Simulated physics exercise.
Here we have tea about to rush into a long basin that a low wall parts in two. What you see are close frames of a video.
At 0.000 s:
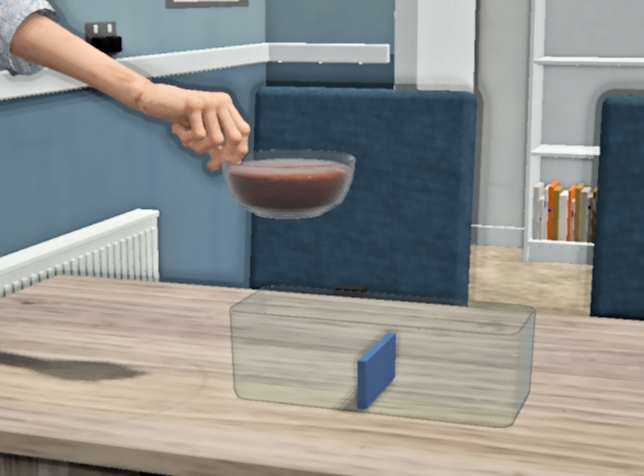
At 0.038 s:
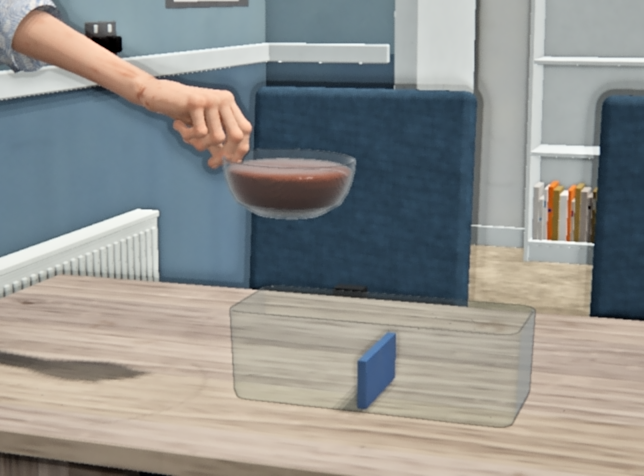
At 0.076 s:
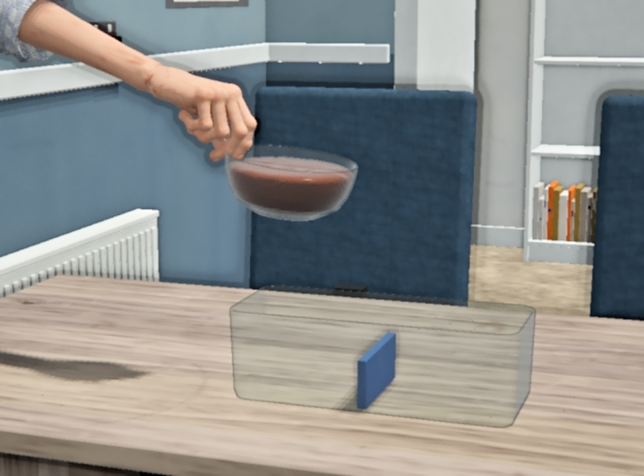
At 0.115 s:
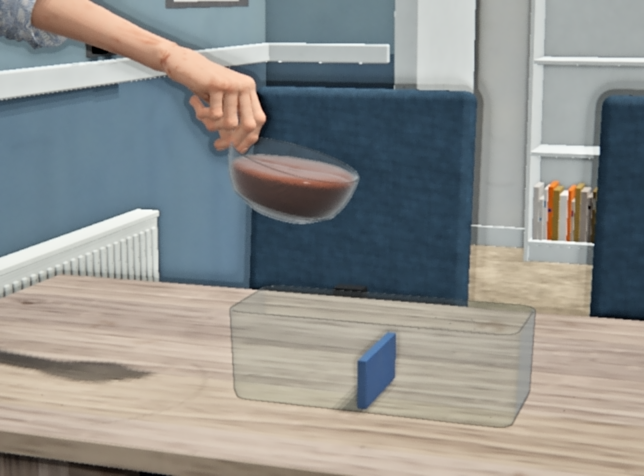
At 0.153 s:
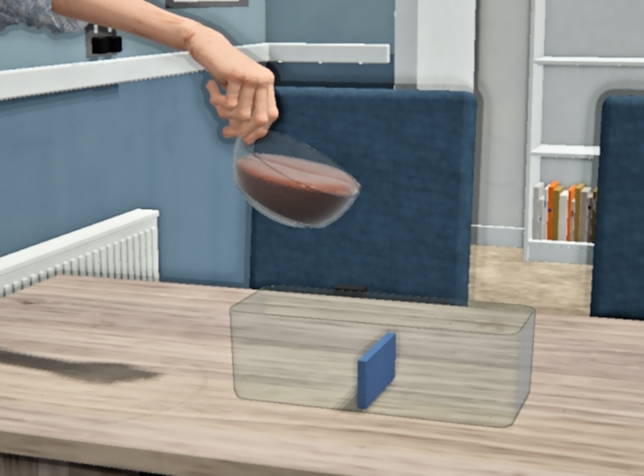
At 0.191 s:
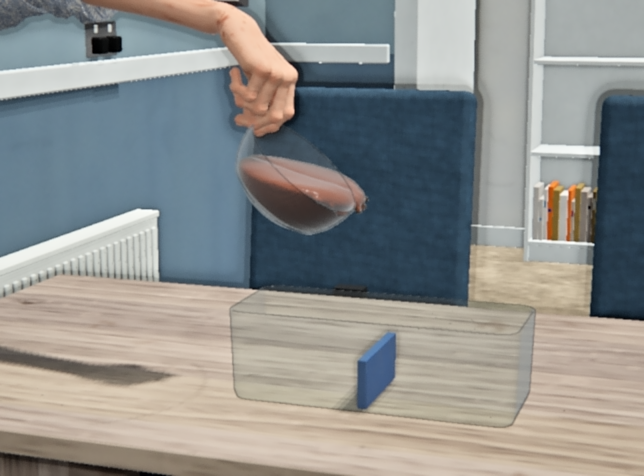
Hand tilting a clear glass bowl of reddish-brown liquid rightward above a transparent basin with a blue divider, liquid reaching the rim.
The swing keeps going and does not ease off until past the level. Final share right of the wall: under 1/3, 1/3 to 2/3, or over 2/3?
No lower than a third, no higher than two thirds.
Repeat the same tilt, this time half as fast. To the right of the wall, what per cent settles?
Result: Roughly 65 %.
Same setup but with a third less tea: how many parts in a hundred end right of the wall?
About 35 parts in a hundred, give or take.
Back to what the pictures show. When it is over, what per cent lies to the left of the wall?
Estimate: Some 45 per cent.
Then, 0.43 s in, the tilt is 115° and 2 per cent is still to pour, 26 is left of the wall and 41 right of it.
Then, 0.60 s in, the tilt is 118° and 0 per cent is still to pour, 46 is left of the wall and 37 right of it.
Then, 0.77 s in, the tilt is 118° and 0 per cent is still to pour, 41 is left of the wall and 41 right of it.
Then, 0.97 s in, the tilt is 118° and 0 per cent is still to pour, 47 is left of the wall and 45 right of it.
Finally, 47 per cent lies left of the wall, 45 right of it and 8 outside.
